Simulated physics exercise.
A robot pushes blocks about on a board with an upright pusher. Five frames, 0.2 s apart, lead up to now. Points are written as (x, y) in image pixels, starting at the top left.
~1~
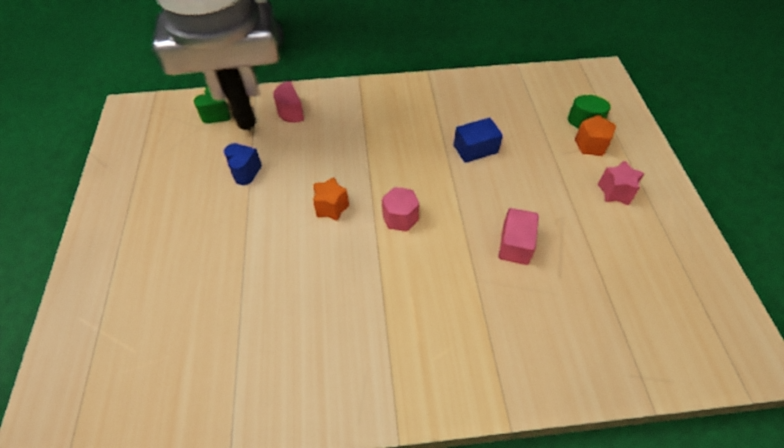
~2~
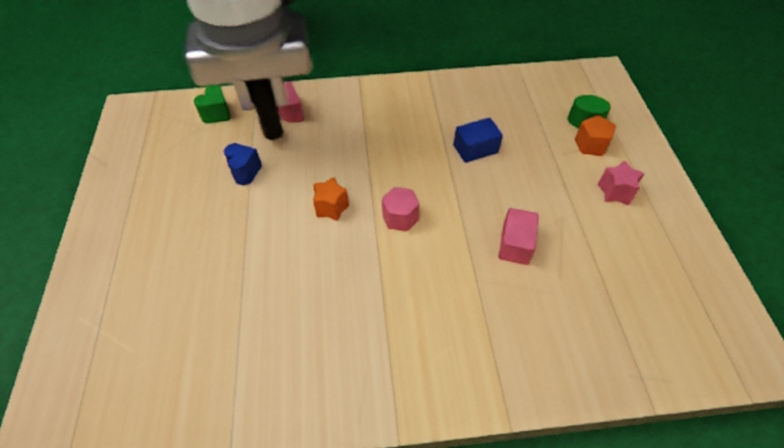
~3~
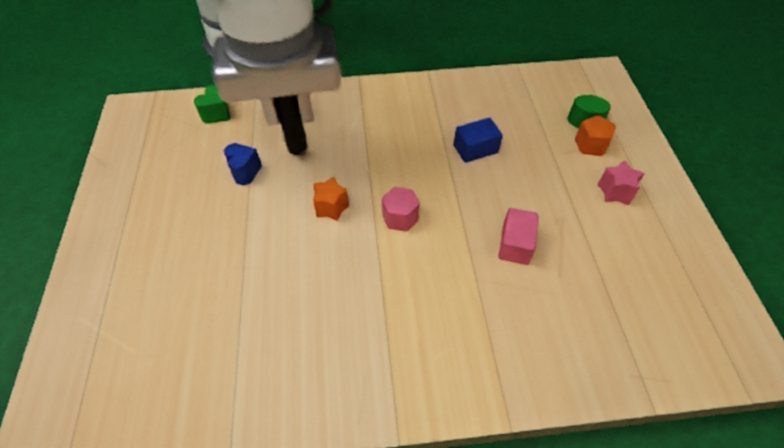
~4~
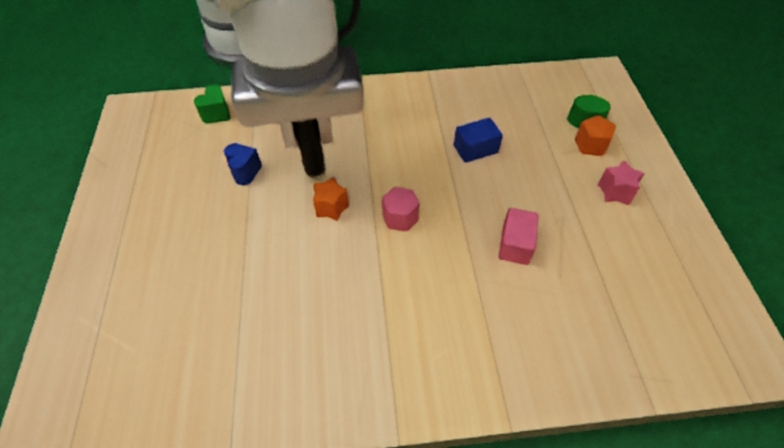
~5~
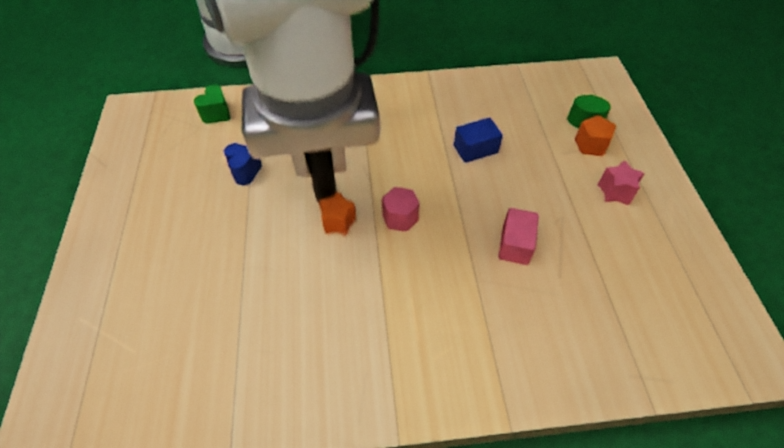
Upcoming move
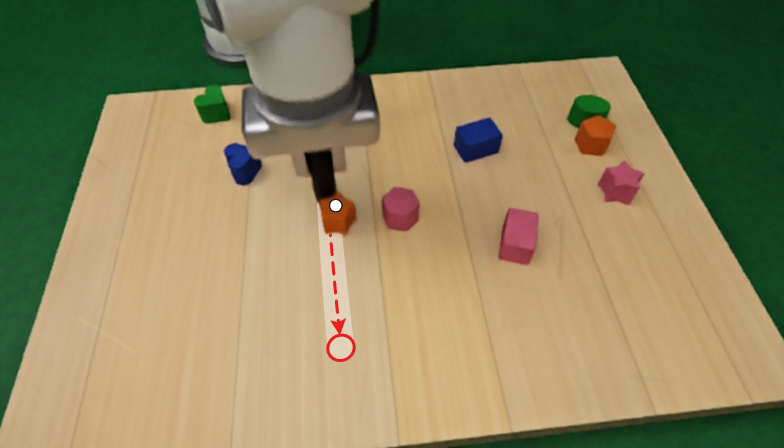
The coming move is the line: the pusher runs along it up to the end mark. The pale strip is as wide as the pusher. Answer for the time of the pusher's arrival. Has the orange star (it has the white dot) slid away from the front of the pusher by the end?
The answer is yes.
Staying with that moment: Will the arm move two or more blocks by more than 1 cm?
Going by the path, no.
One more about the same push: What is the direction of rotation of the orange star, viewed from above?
It ends up turned anticlockwise.
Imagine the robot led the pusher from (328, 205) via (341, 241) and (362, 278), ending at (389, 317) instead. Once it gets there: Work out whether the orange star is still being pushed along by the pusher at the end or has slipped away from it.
Prediction: Still leading.
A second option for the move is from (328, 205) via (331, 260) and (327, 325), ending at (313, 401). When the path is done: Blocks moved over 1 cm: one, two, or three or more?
The answer is one block, counting only moves over 1 cm.
Path on the board, straight from (328, 205) to (341, 348); the dot is on the orange star.
What follows on the original path. One third of the way, pusher at (330, 241); orange star at (351, 244), turned 30° anticlockwise.
Two thirds of the way, pusher at (334, 288); orange star at (359, 259), turned 80° anticlockwise.
At the end, pusher at (340, 342); orange star at (359, 259), turned 80° anticlockwise; pink hexagon in place.
